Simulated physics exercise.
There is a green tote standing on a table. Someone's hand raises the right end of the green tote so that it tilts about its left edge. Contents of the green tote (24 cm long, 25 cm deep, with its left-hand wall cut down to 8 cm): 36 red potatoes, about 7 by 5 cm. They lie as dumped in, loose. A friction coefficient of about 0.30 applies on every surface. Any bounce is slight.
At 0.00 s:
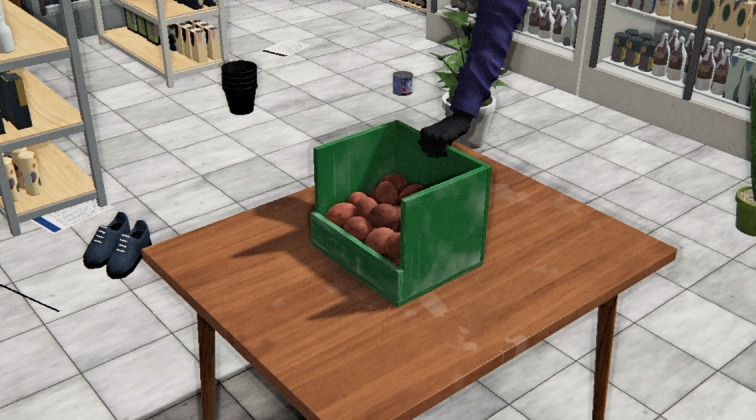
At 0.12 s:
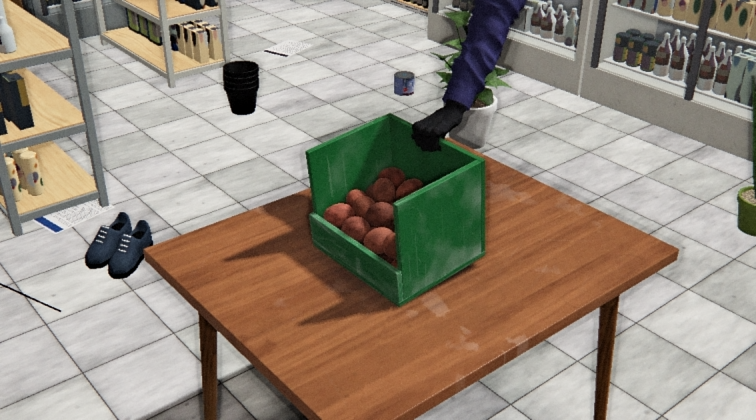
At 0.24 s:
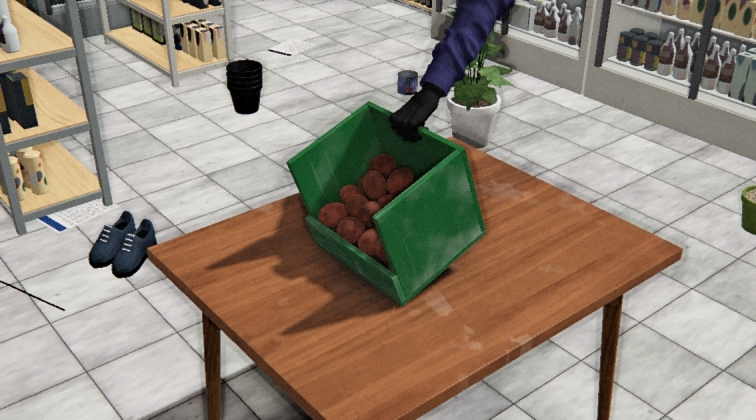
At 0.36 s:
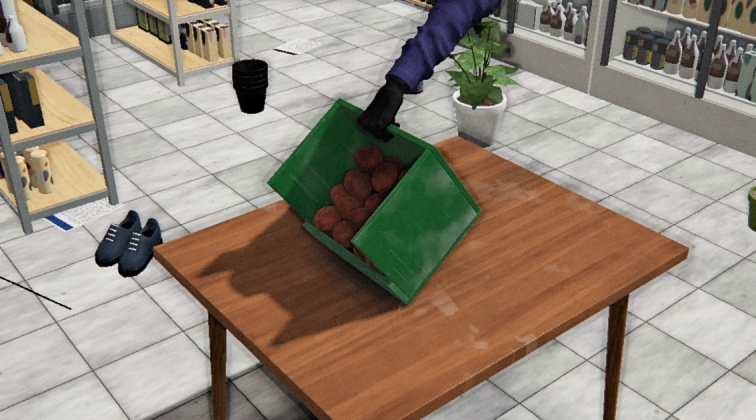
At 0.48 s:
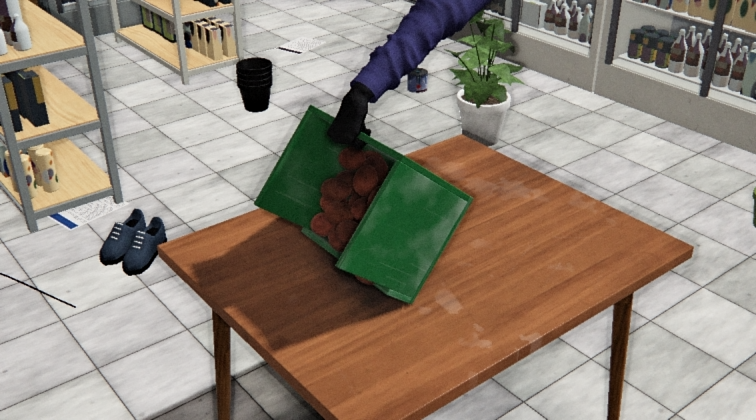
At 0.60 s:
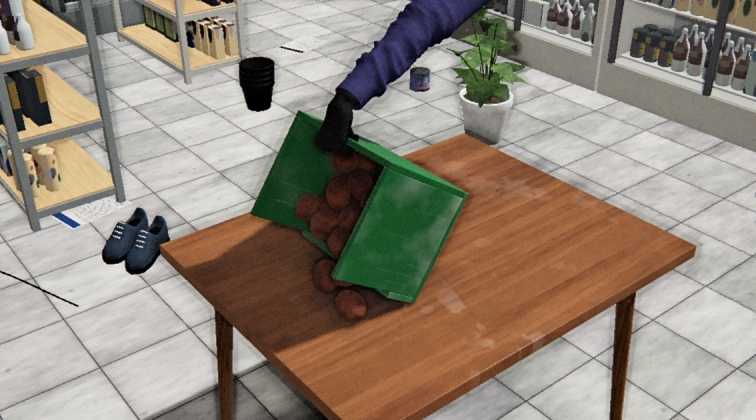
A green tote of reddish-brown potatoes sits on a wooden table as a black-gloved hand in a purple sleeve grips its rim. The hand raises the right end, tilting the tote further and further to the left. The potatoes shift toward the low side, and two tumble out onto the tabletop.
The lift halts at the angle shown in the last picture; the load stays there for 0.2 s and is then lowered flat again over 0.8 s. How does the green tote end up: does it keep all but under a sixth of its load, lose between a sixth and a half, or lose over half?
The green tote loses between a sixth and a half.
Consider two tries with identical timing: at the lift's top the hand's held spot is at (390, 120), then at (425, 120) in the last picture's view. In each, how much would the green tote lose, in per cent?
Green tote: 10 %, then 0 %.
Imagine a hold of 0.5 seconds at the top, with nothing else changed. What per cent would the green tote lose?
In that case the green tote sheds 30 percent of its load.
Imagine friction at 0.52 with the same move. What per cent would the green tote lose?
Green tote 40 per cent.
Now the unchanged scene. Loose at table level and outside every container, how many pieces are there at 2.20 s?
Roughly 4 of them.
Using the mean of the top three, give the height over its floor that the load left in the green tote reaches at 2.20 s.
It reaches close to 11 cm.
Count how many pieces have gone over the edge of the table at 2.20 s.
Roughly 5 in all.
After 0.86 s, tilt 55°; 8 of 36 out of the green tote.
After 1.18 s, tilt 30°; 9 of 36 out of the green tote.
After 1.62 s, tilt 0°; 9 of 36 out of the green tote.
Final count (at 2.20 s), 9 of 36 out of the green tote. Asked share, 9 of 36, 25 per cent.
